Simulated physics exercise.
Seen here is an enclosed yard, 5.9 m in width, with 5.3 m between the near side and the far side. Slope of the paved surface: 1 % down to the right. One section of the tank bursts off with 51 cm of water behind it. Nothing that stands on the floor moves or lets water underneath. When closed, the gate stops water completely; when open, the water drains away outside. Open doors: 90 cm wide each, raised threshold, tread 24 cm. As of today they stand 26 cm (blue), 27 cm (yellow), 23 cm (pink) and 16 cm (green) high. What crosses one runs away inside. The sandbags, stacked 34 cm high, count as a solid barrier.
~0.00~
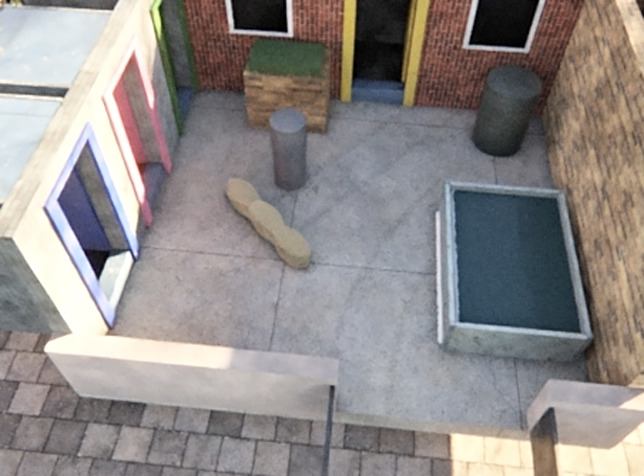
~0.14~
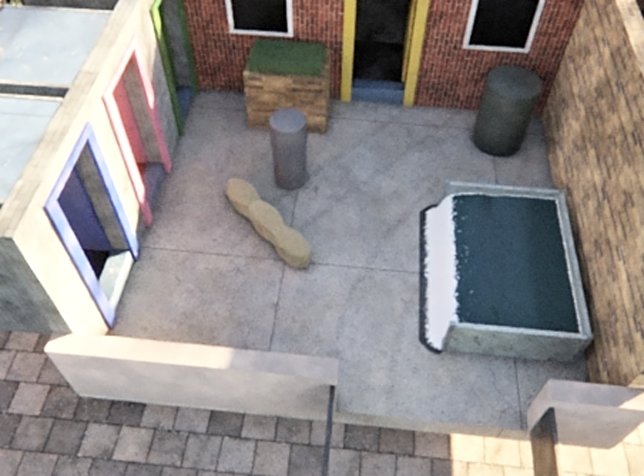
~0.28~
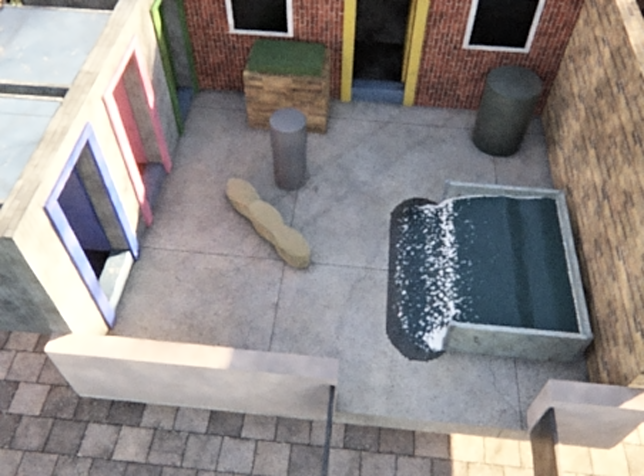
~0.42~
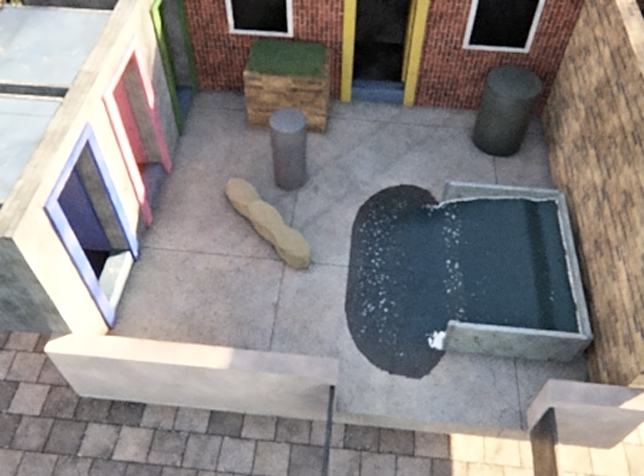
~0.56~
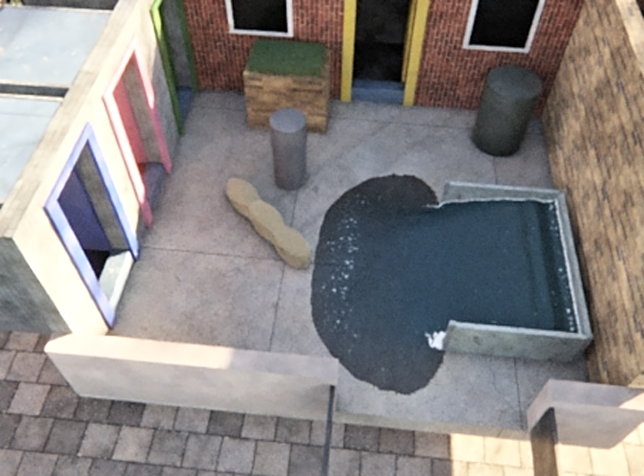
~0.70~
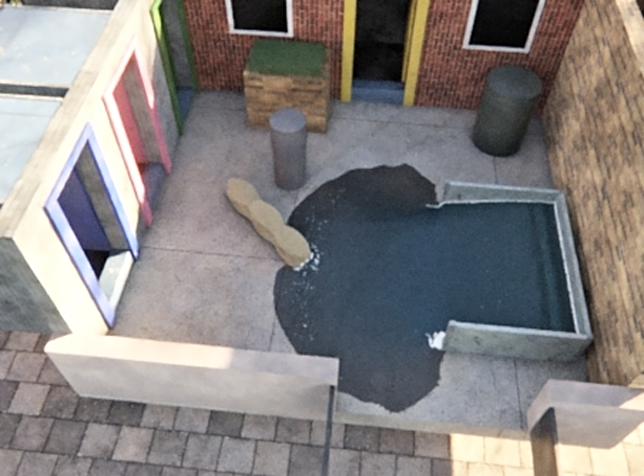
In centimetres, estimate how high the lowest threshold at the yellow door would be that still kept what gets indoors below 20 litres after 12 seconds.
It comes to roughly 7 cm.
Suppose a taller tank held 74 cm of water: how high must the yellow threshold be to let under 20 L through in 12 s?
It would take a step of about 11.0 cm.
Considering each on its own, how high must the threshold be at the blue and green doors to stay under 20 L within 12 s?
You'd want some 12.5 cm at blue and some 10.5 cm at green.
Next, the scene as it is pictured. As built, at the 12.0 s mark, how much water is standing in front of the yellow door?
4.5 cm.
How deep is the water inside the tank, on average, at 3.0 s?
About 10 cm.
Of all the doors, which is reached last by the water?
It is the yellow one.
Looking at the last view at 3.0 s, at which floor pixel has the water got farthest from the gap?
The farthest wet point sits near (197, 90) in the last view.
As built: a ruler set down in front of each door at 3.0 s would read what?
Blue door 18 cm, yellow door 2 cm, pink door 6 cm, green door 15 cm.
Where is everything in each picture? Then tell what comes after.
In the first picture, still water, 51 cm deep, in the tank at (510, 256); the yellow door at (382, 52) is dry.
In the second picture, water pours out at (447, 265) and has run 0.2 m, to (428, 341); about 10 cm deep outside, 51 cm at the back.
In the third picture, water pours out at (446, 267) and has run 0.6 m, to (395, 333); about 10 cm deep outside, 51 cm at the back.
In the fourth picture, water pours out at (446, 268) and has run 1.2 m, to (353, 313); about 8 cm deep outside, 48 cm at the back.
In the fifth picture, the front is at (318, 297), 1.7 m from the gap at (446, 268); 4.4 m2 of floor is wet, 42 cm left at the back.
In the sixth picture, water pours out at (446, 269) and has run 2.1 m, to (281, 294); about 6 cm deep outside, 44 cm at the back; the yellow door at (382, 52), 3.6 m from the gap, is still 1.8 m from the nearest water.
After 1.4 s water covers 40 % of the floor, deepest (27 cm) near (310, 252); it has not reached the yellow door.
After 3.0 s water covers 60 % of the floor, deepest (25 cm) near (127, 369); it has not reached the yellow door.
After 12.0 s water covers 95 % of the floor, deepest (13 cm) near (513, 116); 4 cm at the yellow door, 0 litres in over its 27 cm threshold.
At the yellow door as built, the water arrived by 3.1 s and peaked near 11 cm at 4.6 s.
Run again over the same 12 s with other heights there, 30 litres in over 6 cm, 12 litres over 8 cm. The limit of 20 litres is kept from about 7 cm up.
